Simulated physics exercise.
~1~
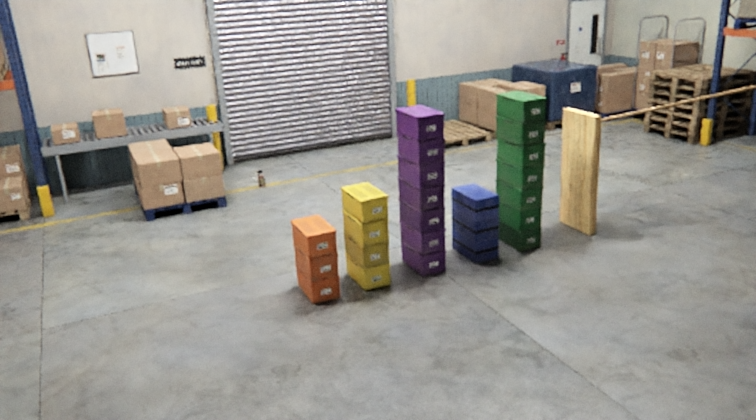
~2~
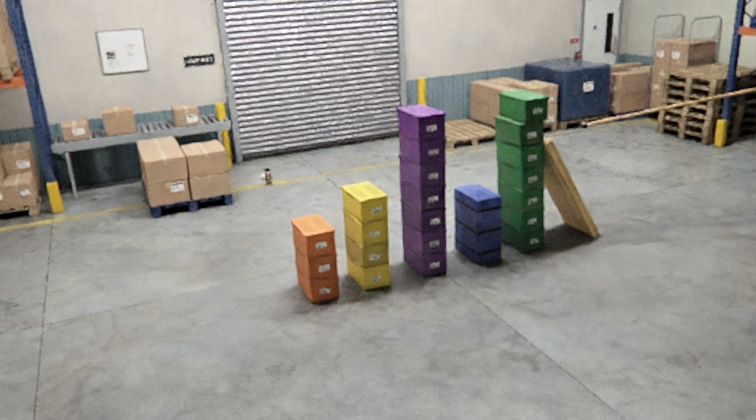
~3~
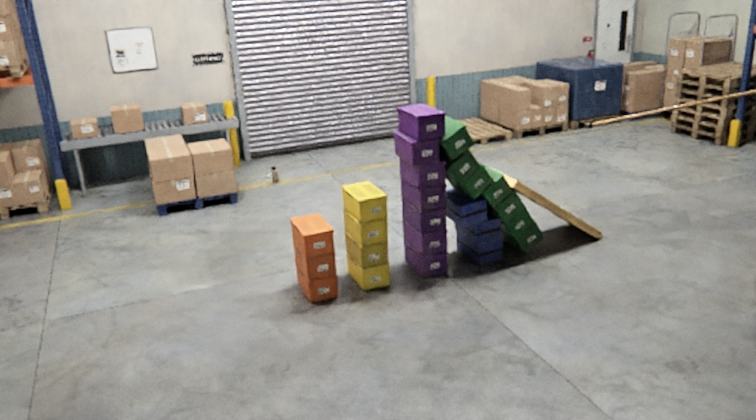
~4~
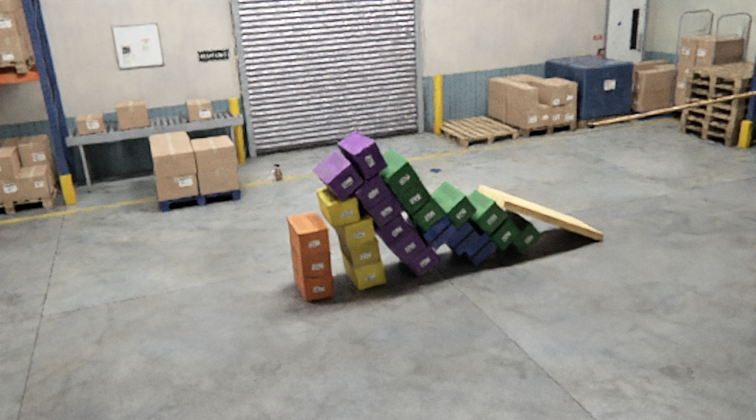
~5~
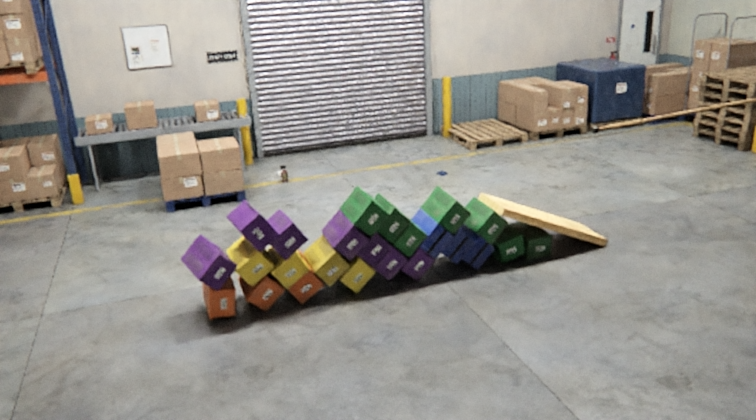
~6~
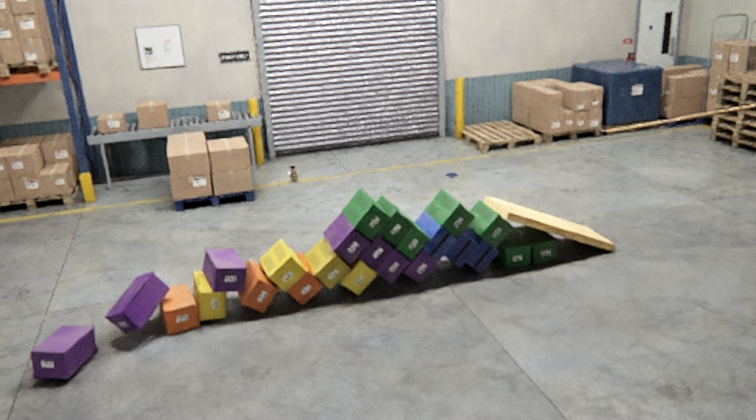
A wooden board tipped left into a row of coloured box stacks, toppling the green onto the blue, then the purple, yellow and orange in turn, until all lay in a long jumbled heap with two purple boxes at the far left.
